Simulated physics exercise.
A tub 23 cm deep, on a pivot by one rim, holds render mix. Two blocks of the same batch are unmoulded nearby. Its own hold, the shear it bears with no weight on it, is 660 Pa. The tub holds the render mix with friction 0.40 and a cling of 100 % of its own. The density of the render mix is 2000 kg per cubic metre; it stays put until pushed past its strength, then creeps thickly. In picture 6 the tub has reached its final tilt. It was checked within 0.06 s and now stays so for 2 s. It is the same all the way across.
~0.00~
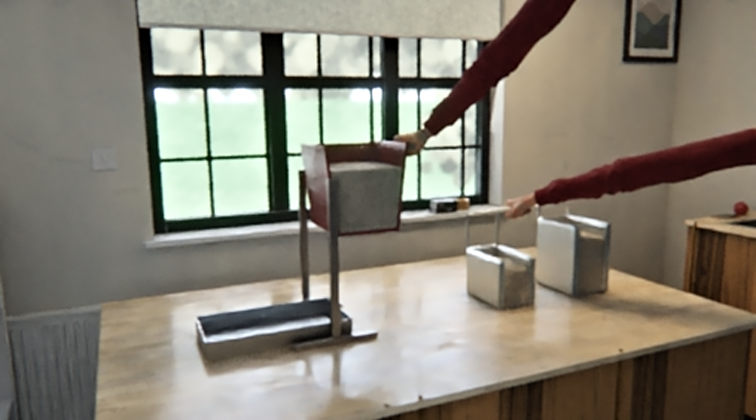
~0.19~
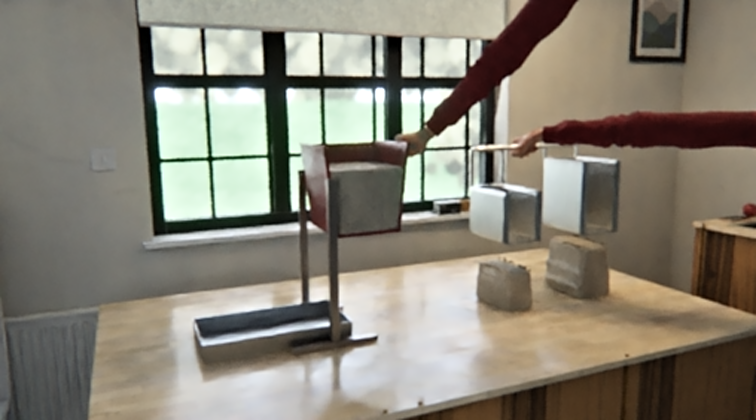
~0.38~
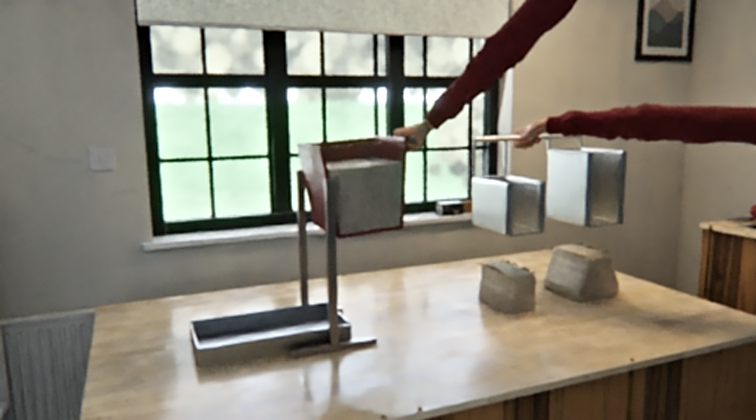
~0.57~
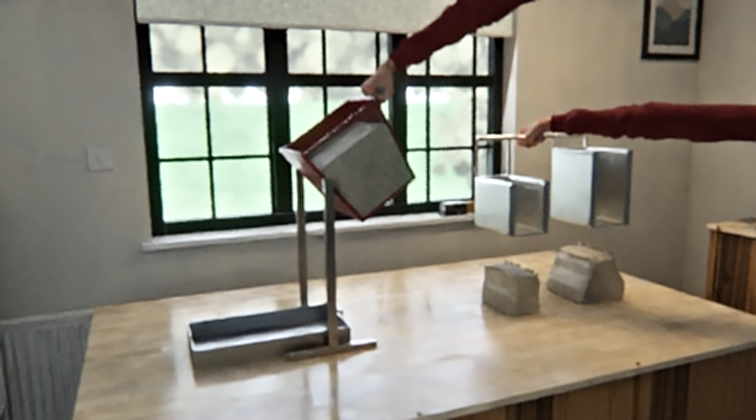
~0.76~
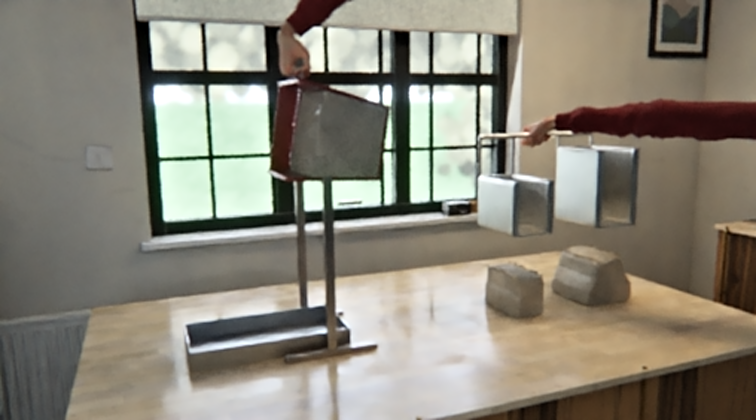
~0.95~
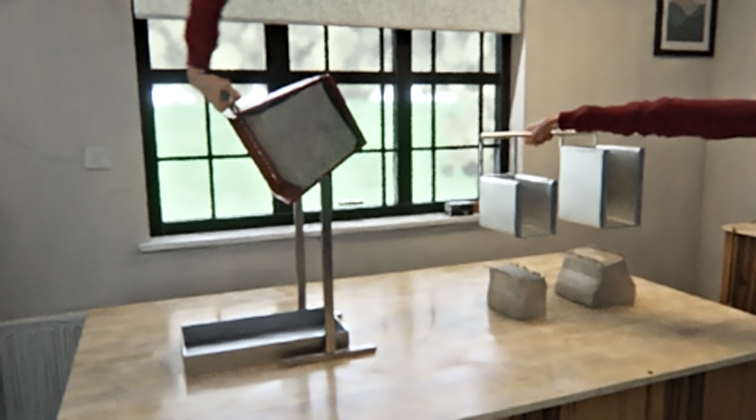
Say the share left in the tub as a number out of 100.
Expect roughly 0 %.
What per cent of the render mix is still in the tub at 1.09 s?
Some 70 per cent.
After 1.09 s, the tub is at 119 degrees and holds 68 %.
After 1.26 s, the tub is at 119 degrees and holds 2 %.
After 1.43 s, the tub is at 119 degrees and holds 0 %.
After 1.60 s, the tub is at 119 degrees and holds 0 %.
After 2.95 s, at the end, the tub is at 119 degrees and holds 0 %.
